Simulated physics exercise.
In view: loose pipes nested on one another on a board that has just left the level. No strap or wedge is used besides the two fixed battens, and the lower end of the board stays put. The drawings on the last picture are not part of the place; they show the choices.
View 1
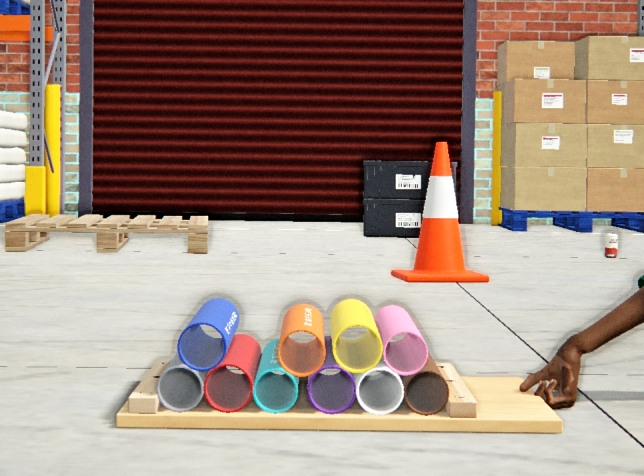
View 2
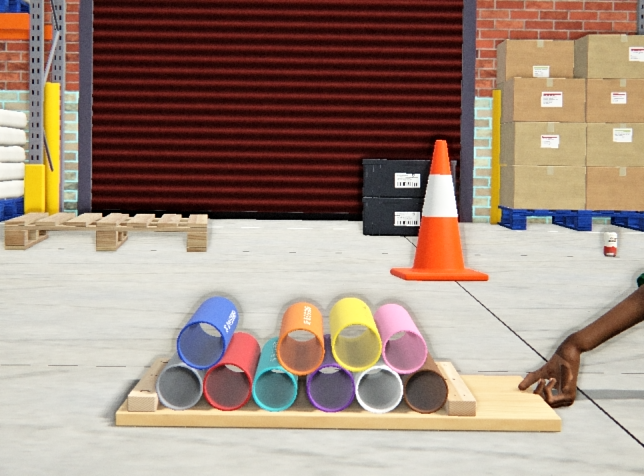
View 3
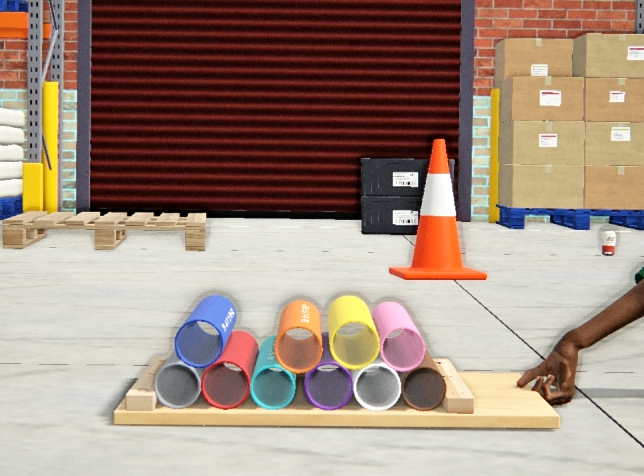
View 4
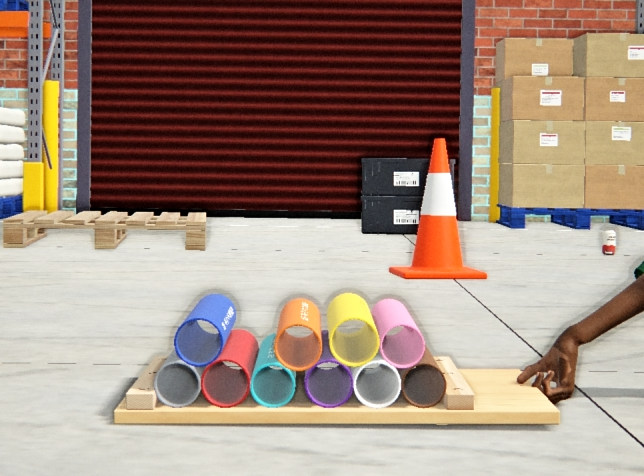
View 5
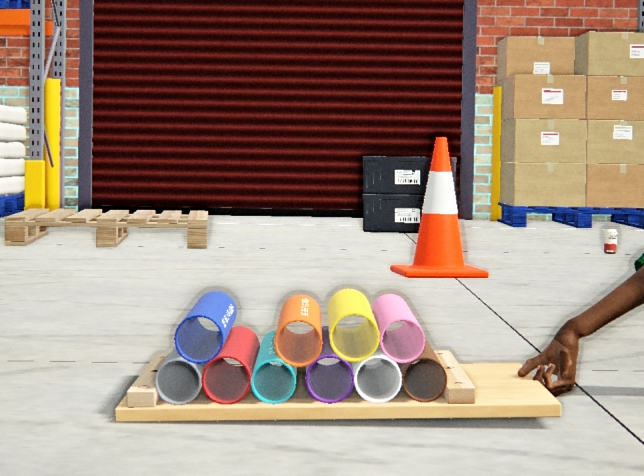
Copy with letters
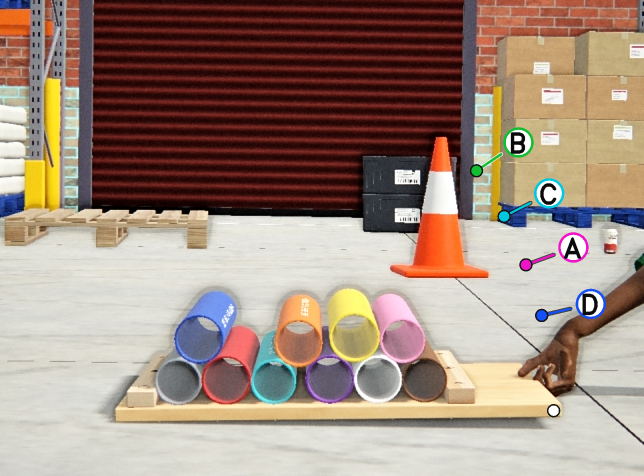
A hand at the right raising the end of a wooden board slightly, the stacked colourful pipes on it keeping their arrangement.
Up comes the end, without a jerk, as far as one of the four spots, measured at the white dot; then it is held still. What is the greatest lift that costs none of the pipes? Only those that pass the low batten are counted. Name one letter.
The answer is mark A.
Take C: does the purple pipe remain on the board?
The purple pipe: Yes.
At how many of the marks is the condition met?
Two of the four.
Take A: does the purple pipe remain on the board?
Yes, with A.
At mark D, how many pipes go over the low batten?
It comes to none.
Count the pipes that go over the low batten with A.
It comes to none.
On the copy, A at (526, 265); B at (477, 171); C at (504, 216); D at (542, 316); the white dot at (554, 411).
On A. First, board at 15°.
Then, board at 21°.
Finally, board at 21°, none over the low batten.
By contrast, B four over the low batten (blue, orange, pink, yellow); C two over the low batten (blue, orange); D none over the low batten.
